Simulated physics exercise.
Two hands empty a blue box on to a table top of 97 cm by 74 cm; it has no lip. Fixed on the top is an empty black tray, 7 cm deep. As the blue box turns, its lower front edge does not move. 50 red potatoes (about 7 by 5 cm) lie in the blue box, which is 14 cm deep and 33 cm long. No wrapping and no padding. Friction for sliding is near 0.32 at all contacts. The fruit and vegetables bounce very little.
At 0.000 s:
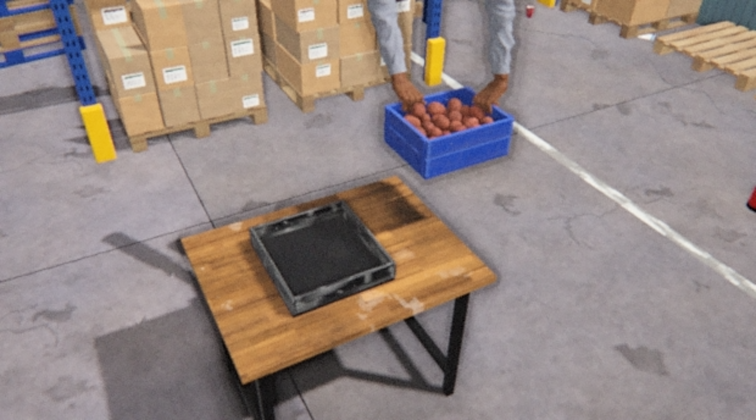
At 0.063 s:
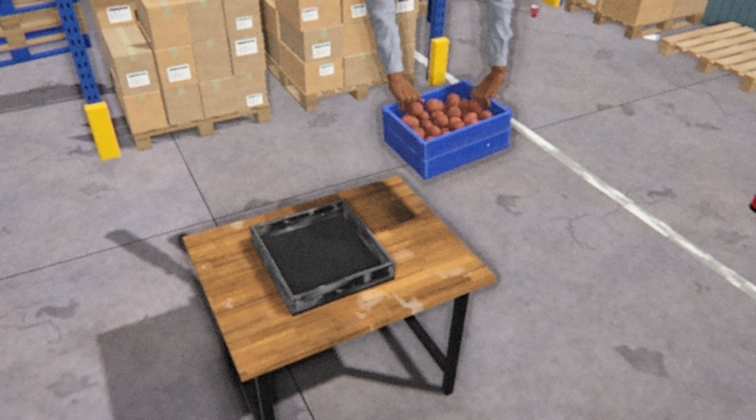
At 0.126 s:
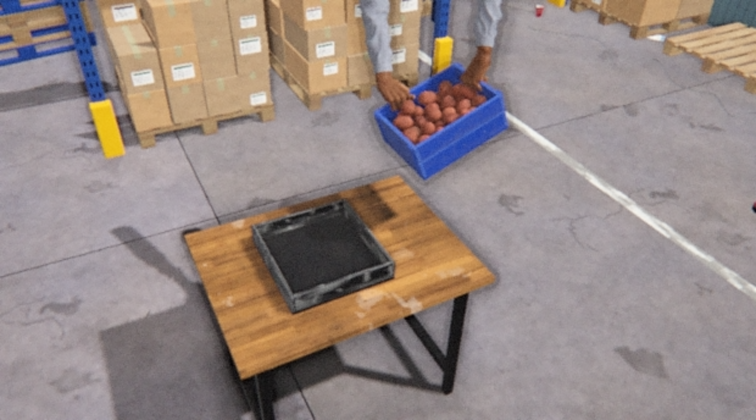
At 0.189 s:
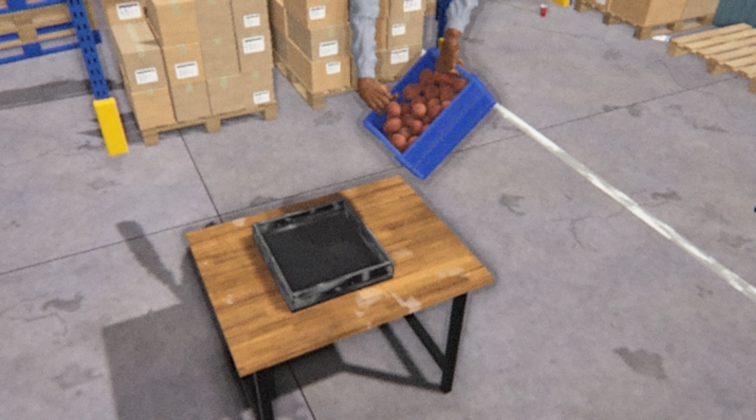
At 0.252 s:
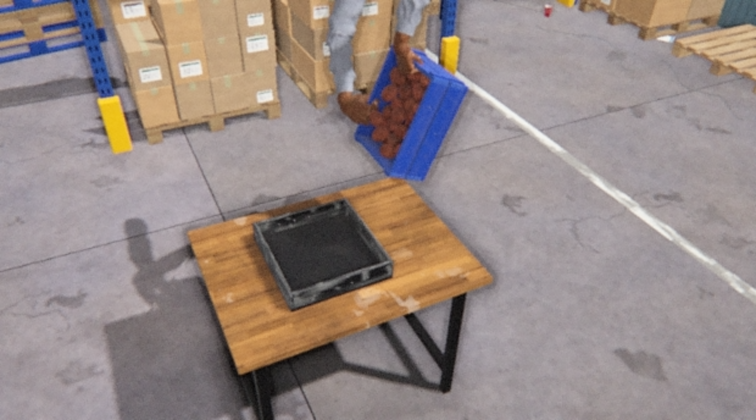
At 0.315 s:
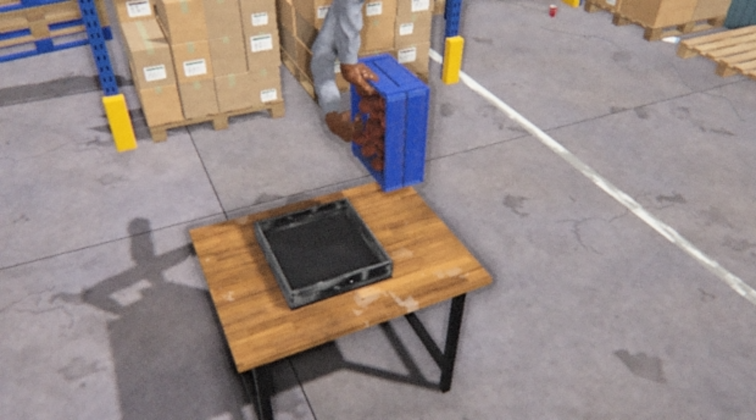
Warehouse floor, with two hands turning a blue box of reddish produce onto its side beyond a wooden table holding a tray.
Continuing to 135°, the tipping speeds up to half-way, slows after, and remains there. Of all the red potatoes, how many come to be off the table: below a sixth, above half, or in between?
One-sixth to one-half of the load off the table.
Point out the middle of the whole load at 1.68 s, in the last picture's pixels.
The centre sits near (296, 262).
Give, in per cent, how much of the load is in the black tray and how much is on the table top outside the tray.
Roughly 65 and 0 per cent.
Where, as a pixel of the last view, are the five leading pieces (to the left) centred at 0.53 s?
(258, 218).
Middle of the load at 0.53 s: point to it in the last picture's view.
Near (310, 212) in pixels.
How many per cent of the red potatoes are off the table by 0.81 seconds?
Estimated fraction: Some 10 percent.
After 0.53 s, tilt 135°; 5 still in the blue box, 9 in the black tray, 2 on the table top outside the tray and 34 in the air.
After 0.81 s, tilt 135°; 33 in the black tray, 11 on the table top outside the tray and 6 over the left end of the table.
After 1.19 s, tilt 135°; 33 in the black tray, 1 on the table top outside the tray, 14 over the left end of the table and 2 over the table's other edges.
Final count (at 1.68 s), 33 in the black tray, 1 on the table top outside the tray, 14 over the left end of the table and 2 over the table's other edges. Asked share, 16 of 50, 32 per cent.
